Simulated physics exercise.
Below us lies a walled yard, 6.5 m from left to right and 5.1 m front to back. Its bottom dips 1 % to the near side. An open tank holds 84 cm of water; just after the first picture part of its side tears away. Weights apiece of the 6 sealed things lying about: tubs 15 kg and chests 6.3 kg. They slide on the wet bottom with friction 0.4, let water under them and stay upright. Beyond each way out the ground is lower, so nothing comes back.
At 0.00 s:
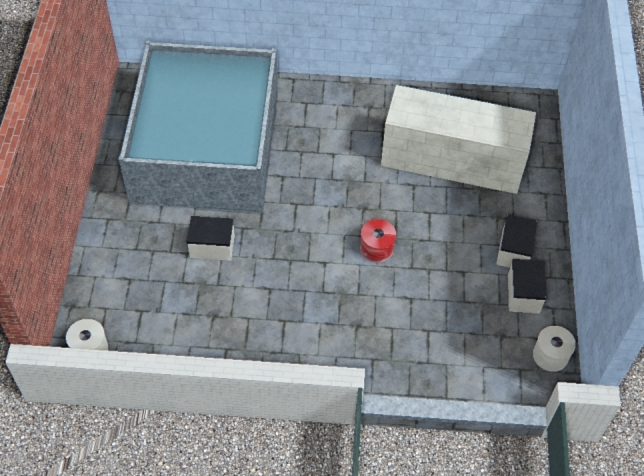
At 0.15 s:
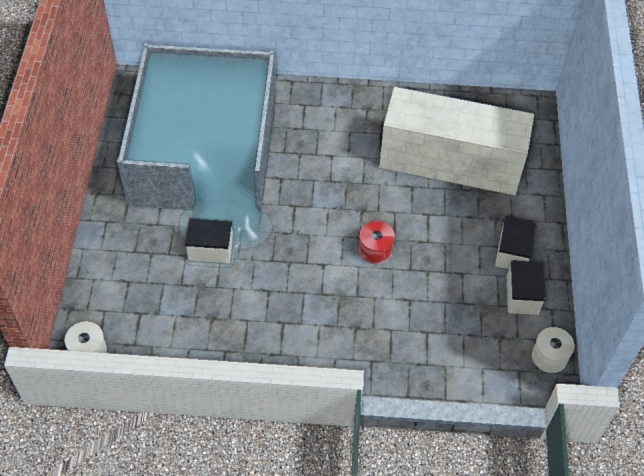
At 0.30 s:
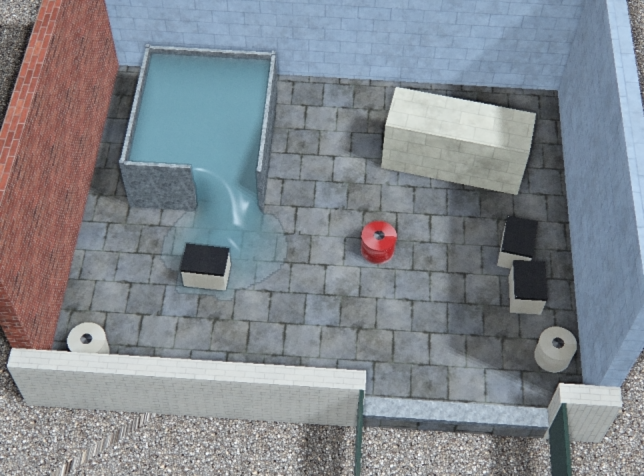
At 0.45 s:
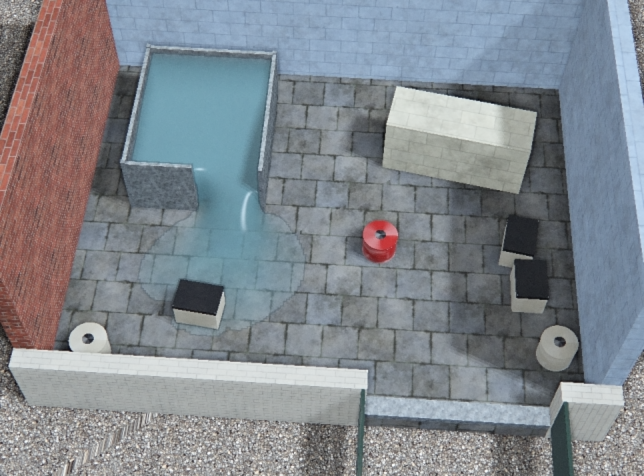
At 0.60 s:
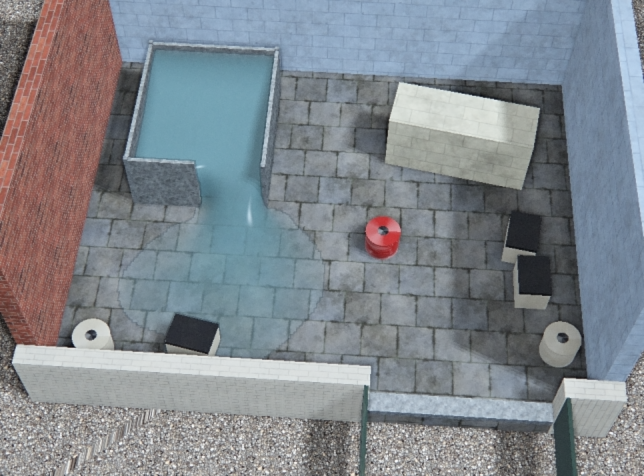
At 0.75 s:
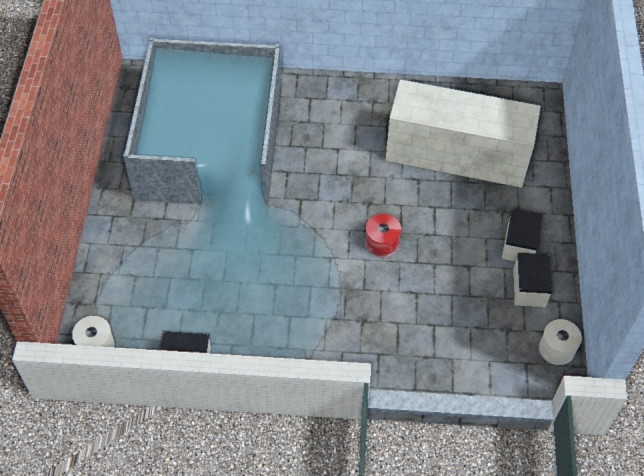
In a walled yard, water pours from a broken tank and pushes one chest to the near wall.
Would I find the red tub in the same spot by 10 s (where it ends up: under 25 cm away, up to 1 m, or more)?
Red tub holds its place.
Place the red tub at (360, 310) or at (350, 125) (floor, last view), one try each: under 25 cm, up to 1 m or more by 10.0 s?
In that order: It travels far; it holds its place.
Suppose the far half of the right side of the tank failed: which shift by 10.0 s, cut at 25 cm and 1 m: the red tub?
Then the red tub gets carried off.
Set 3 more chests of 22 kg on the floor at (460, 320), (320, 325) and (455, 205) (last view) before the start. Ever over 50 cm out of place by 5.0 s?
In that order: Over, more, short of it.
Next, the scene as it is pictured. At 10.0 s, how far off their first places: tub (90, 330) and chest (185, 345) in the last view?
In turn: 80 cm, 140 cm.
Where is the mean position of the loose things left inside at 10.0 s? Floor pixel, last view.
Near (300, 221).
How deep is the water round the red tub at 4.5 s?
About 1 cm.
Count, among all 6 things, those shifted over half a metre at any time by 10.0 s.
That makes 5.
After 2.0 s the red tub is near (384, 228), 0.0 m from its start, aground; 0 of 6 are out; 1 afloat.
After 4.5 s the red tub is near (384, 228), 0.0 m from its start, aground; 0 of 6 are out; 1 afloat.
After 7.0 s the red tub is near (384, 228), 0.0 m from its start, aground; 0 of 6 are out; 3 afloat.
After 10.0 s the red tub is near (384, 228), 0.0 m from its start, aground; 0 of 6 are out; 3 afloat.
